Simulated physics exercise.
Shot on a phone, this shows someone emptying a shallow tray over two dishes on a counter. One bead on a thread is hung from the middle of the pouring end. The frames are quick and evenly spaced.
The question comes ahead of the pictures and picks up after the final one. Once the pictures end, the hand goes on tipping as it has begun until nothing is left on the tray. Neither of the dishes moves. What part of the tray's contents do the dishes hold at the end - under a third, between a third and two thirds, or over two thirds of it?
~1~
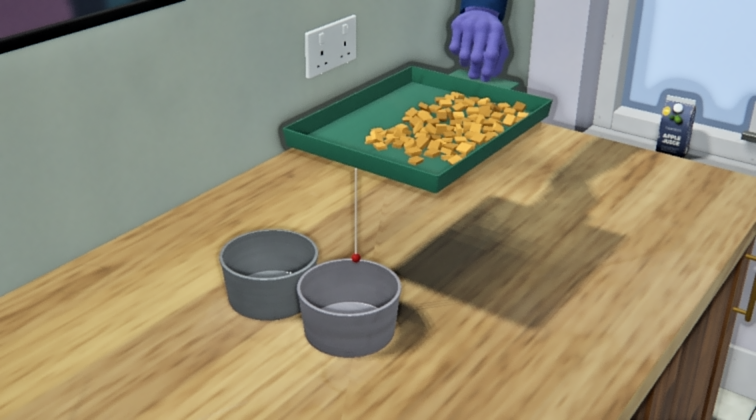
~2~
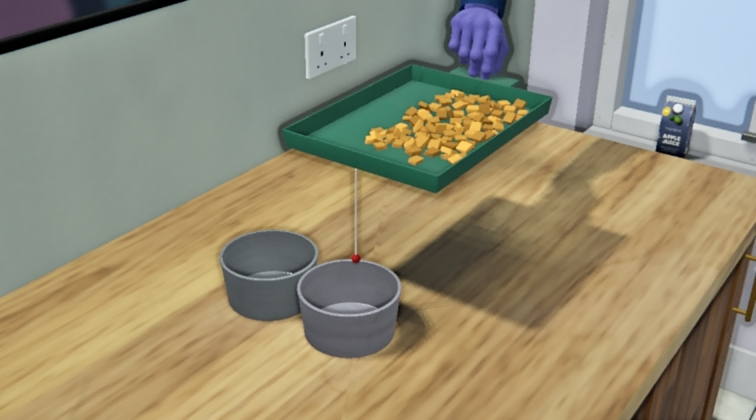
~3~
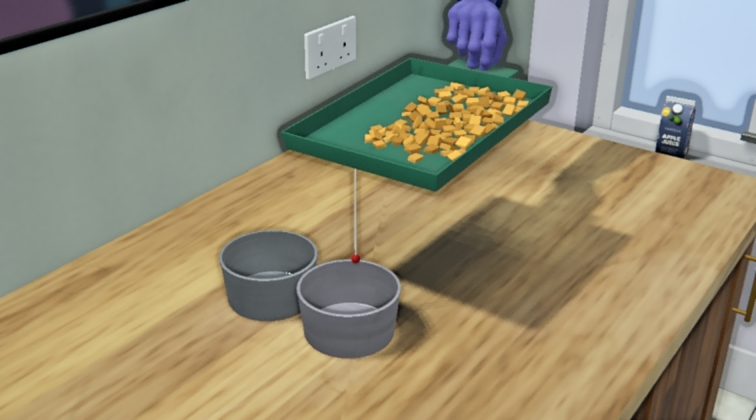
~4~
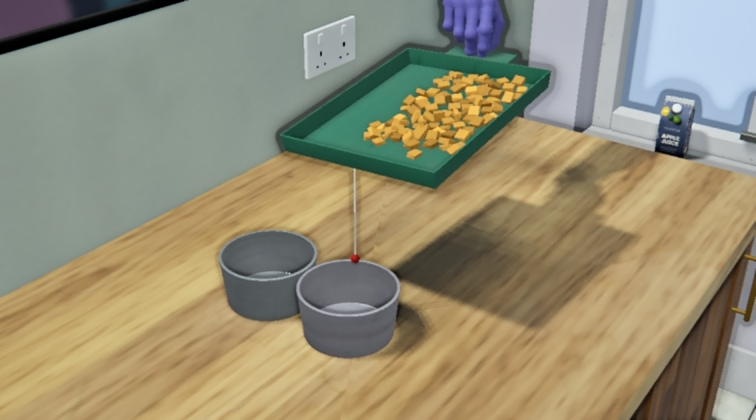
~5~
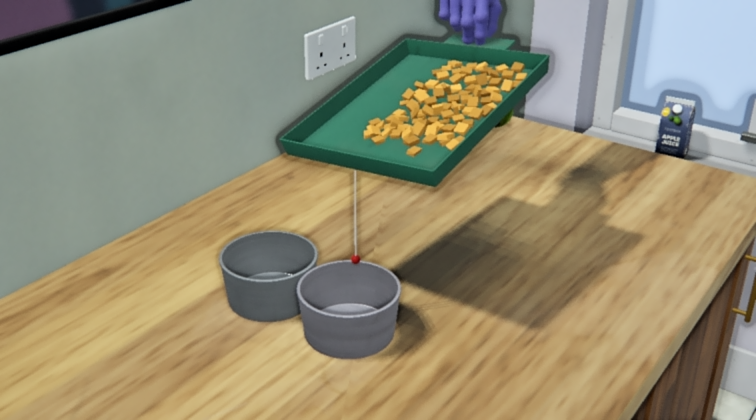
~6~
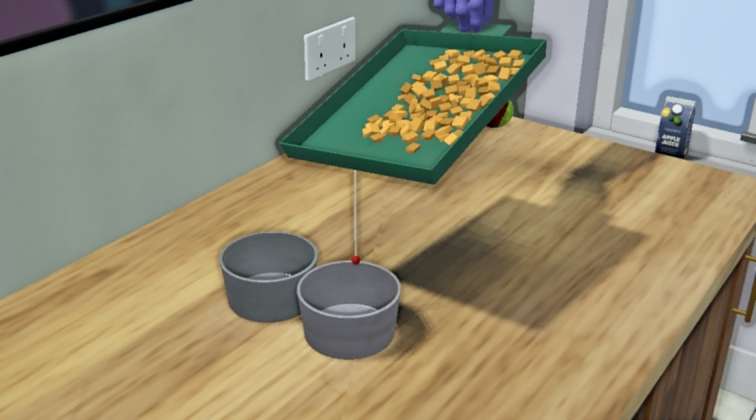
The dishes hold over two thirds of it.
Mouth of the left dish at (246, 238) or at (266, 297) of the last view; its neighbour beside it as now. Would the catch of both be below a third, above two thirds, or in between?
To begin with: Beyond two thirds; after that: Under a third.
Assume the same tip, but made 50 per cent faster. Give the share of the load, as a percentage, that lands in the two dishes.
I'd put it near 90 per cent.
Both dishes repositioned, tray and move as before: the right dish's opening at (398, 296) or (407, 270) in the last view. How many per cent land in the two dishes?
70, then 50 %.
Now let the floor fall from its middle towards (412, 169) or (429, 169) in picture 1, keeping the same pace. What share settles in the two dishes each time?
I'd say roughly 20 percent with the first slope, 10 percent with the other.
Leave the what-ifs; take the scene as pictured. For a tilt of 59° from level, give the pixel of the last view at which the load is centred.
Roughly at (333, 135).
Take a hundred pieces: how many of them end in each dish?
So the left dish keeps 80 per cent, and the right one keeps 10 per cent.
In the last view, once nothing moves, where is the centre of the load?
Once it all stops, the middle lies near (277, 292).
Soon after the last picture, tray tipped steeply; all on the tray.
A little later, tray tipped right over; about two thirds on the tray; about a quarter in the left dish; a small part outside both; a stray few in the air.
Later still, tray tipped past a quarter turn; a small part in the right dish; most in the left dish; a small part outside both.
At rest, tray tipped past a quarter turn; a small part in the right dish; most in the left dish; a small part outside both.
